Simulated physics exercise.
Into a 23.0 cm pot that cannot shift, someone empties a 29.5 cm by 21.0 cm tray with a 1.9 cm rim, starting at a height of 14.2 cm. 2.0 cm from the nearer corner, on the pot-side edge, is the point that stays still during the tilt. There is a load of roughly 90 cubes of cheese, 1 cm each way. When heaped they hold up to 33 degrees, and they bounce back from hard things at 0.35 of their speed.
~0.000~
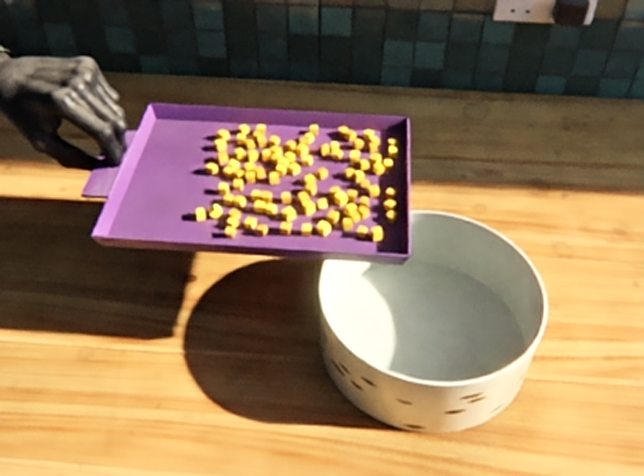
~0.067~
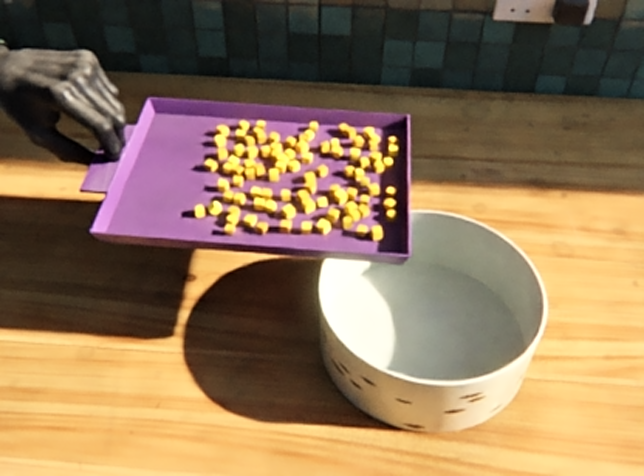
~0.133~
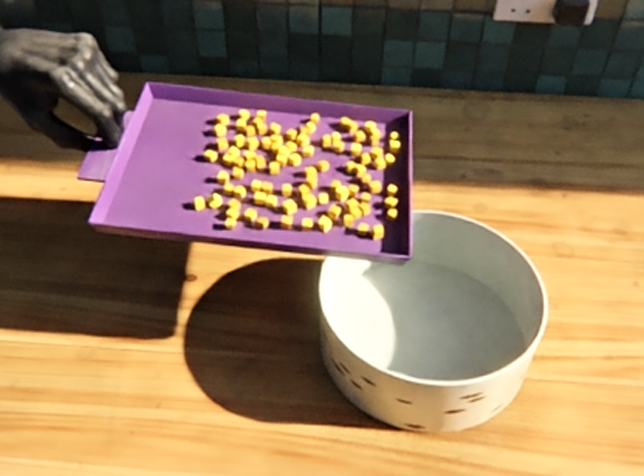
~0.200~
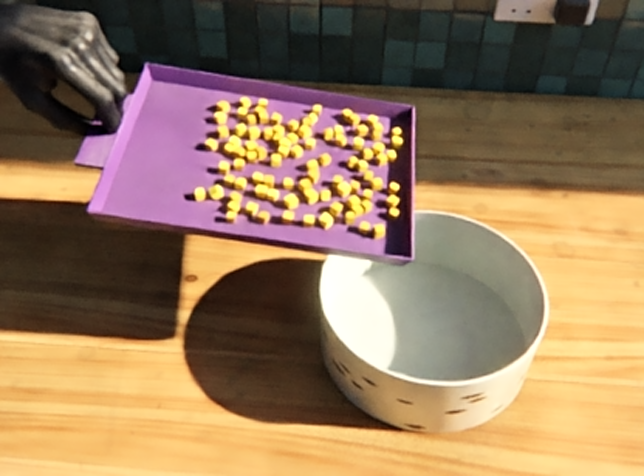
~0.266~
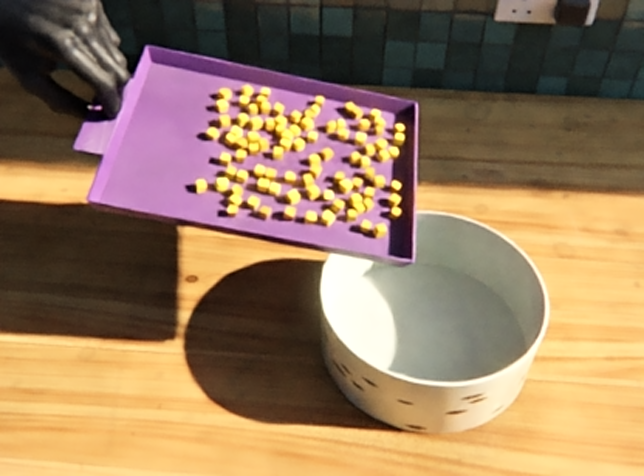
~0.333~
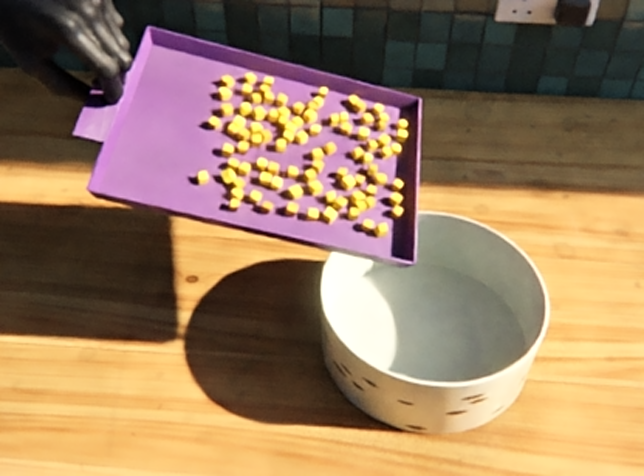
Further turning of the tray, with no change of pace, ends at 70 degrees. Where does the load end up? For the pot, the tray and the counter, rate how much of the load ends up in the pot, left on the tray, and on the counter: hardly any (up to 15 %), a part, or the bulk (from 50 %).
Pot: A part; tray: The bulk; counter: Hardly any.
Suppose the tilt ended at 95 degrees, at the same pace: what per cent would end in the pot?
I'd expect some 100 per cent in the pot.
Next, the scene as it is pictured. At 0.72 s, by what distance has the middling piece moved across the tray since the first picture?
By then it sits near 4 cm from where it began.
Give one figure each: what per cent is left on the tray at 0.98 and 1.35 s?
Estimates: 85; 60.
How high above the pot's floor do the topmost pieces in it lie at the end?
I'd say near 1.0 centimetres.
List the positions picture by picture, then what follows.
The first picture shows tray tilt 0 degrees, front corners at (99, 232) and (404, 251); middle of the pieces at (310, 180); pot at (432, 288).
The second picture shows tray tilt 1 degrees, front corners at (98, 228) and (404, 251); middle of the pieces at (310, 177).
The third picture shows tray tilt 5 degrees, front corners at (96, 218) and (405, 252), lowest corner right front; middle of the pieces at (311, 172).
The fourth picture shows tray tilt 9 degrees, front corners at (95, 207) and (407, 254), lowest corner right front; middle of the pieces at (312, 166).
The fifth picture shows tray tilt 13 degrees, front corners at (95, 196) and (408, 256), lowest corner right front; middle of the pieces at (315, 160).
The sixth picture shows tray tilt 18 degrees, front corners at (95, 186) and (410, 258), lowest corner right front; middle of the pieces at (317, 154); pot at (434, 289). Its pace works out near 65 degrees a second.
After 0.72 s, tilt 43 degrees; the tray holds 100 %, the pot 0 %.
After 0.98 s, tilt 60 degrees; the tray holds 85 %, the pot 5 %.
After 1.35 s, tilt 70 degrees; the tray holds 60 %, the pot 35 %.
At rest (2.2 s), pot 40 %, tray 60 %, counter 0 %.
